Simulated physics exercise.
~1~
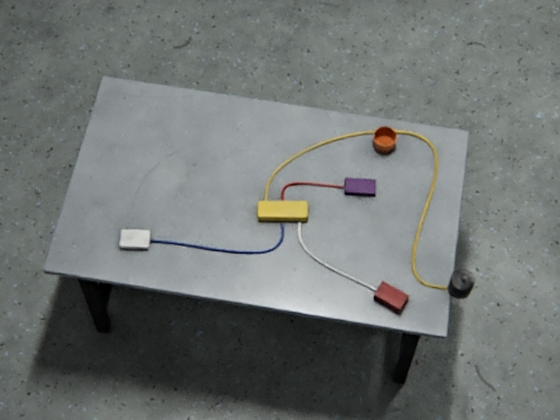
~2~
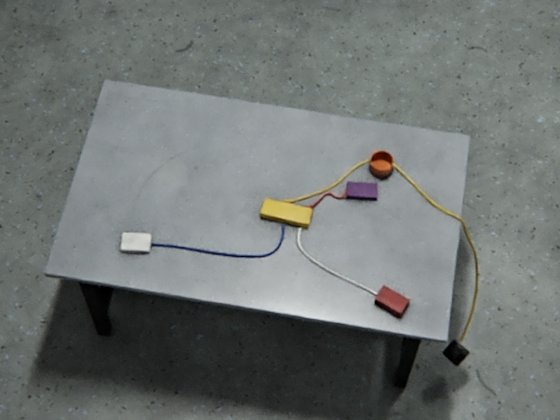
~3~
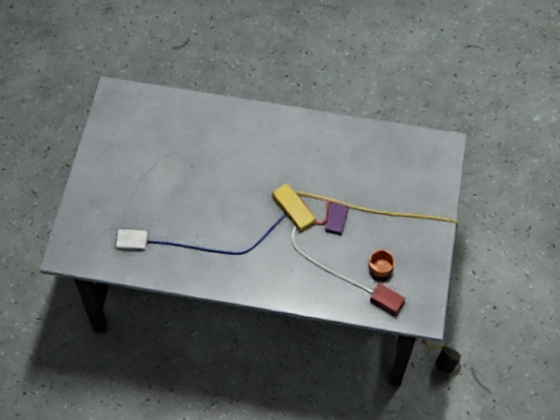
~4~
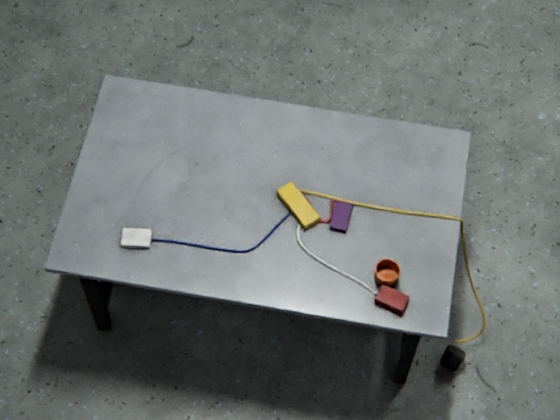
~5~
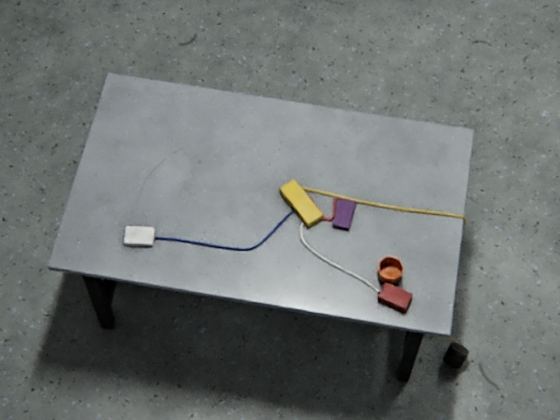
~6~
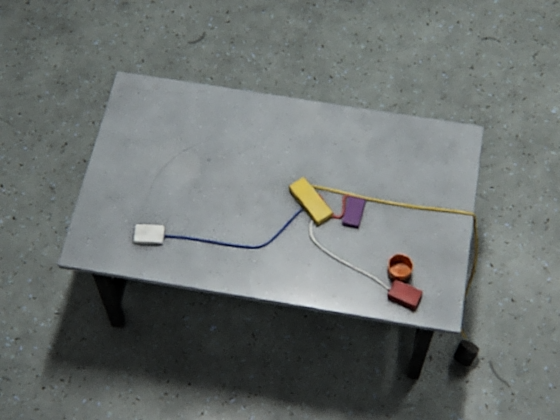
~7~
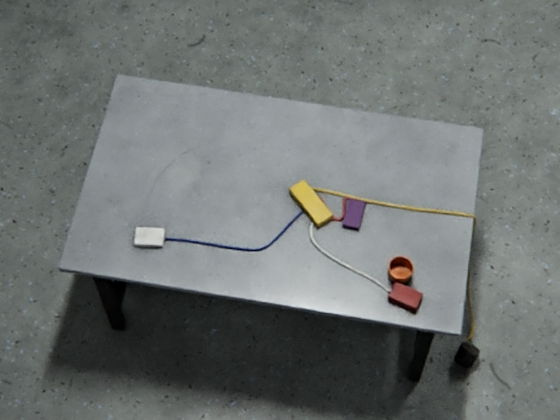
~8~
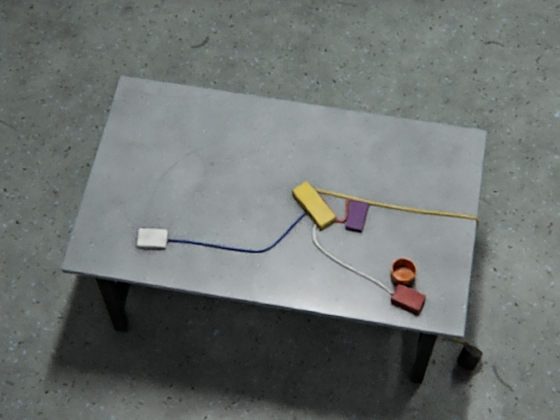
A table holds cabled blocks as a black object drops off, shifting the orange mug.
